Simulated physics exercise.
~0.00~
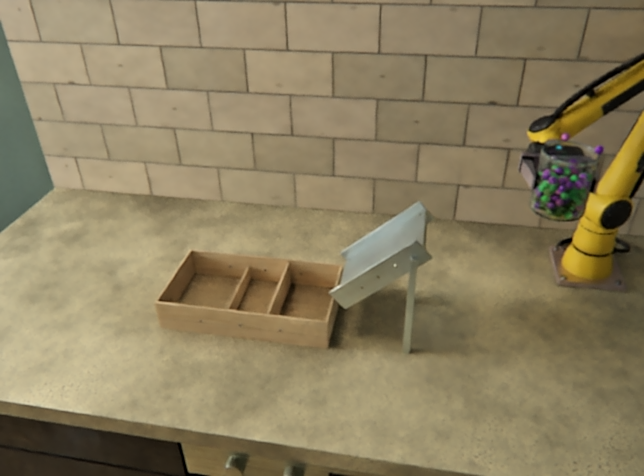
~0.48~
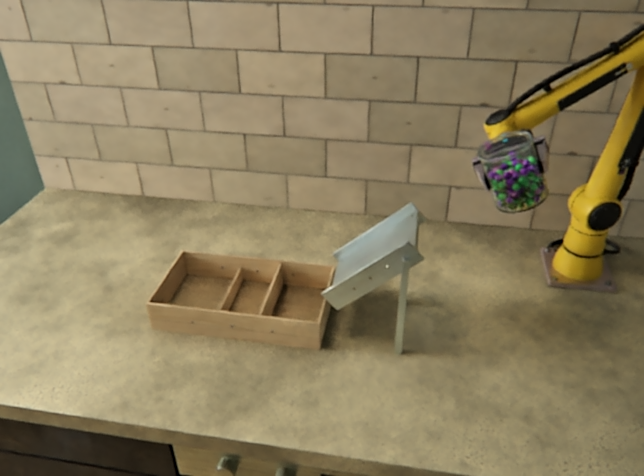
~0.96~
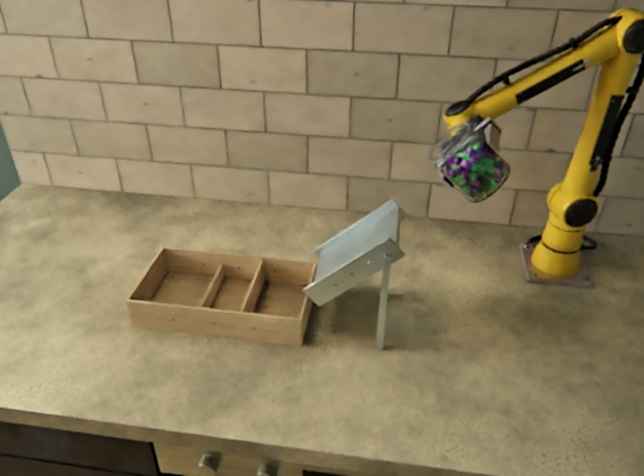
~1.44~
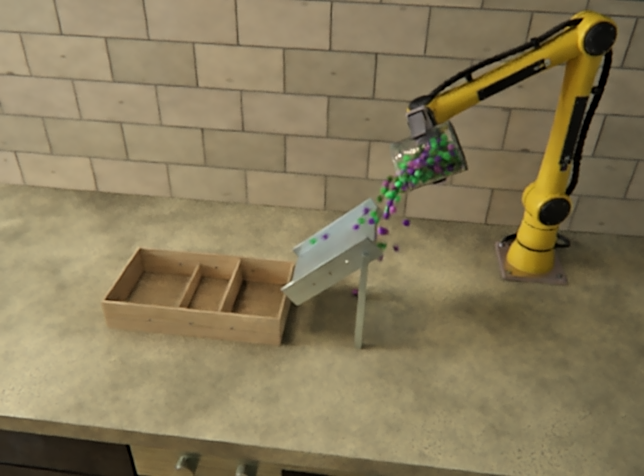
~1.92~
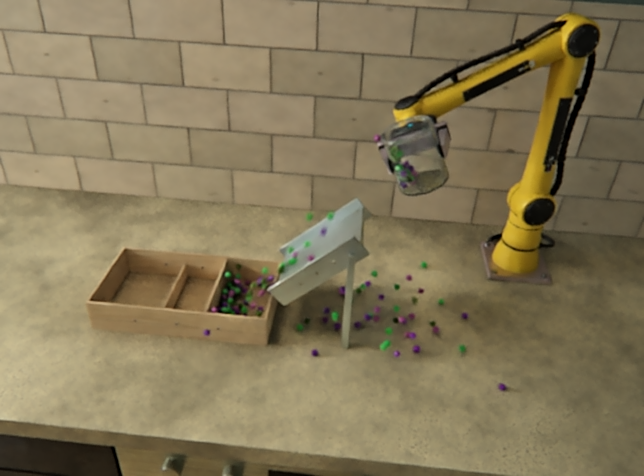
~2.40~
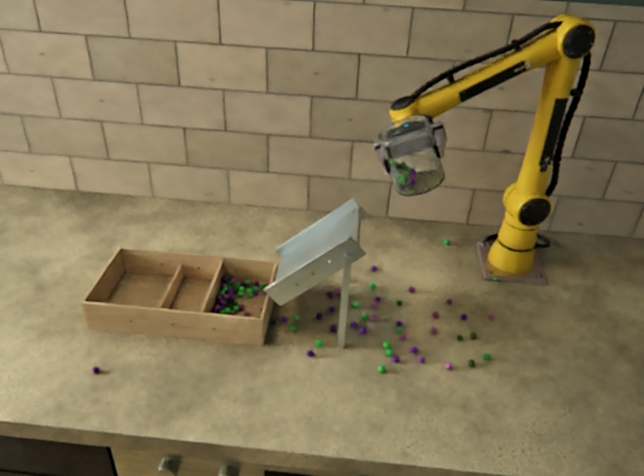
A yellow robot arm, at the right of a mottled stone worktop seen from slightly above, holds a clear cup full of purple and green round sweets before a pale brick wall. A grey chute on a post stands mid-counter, sloping down to a wooden tray with three compartments at left. The arm carries the cup left, tipping it until sweets pour onto the chute. Many slide into the tray's nearest compartment, while others scatter over the counter. The cup tilts partly back, with some sweets still inside, and the spilled ones lie strewn mostly around the post.
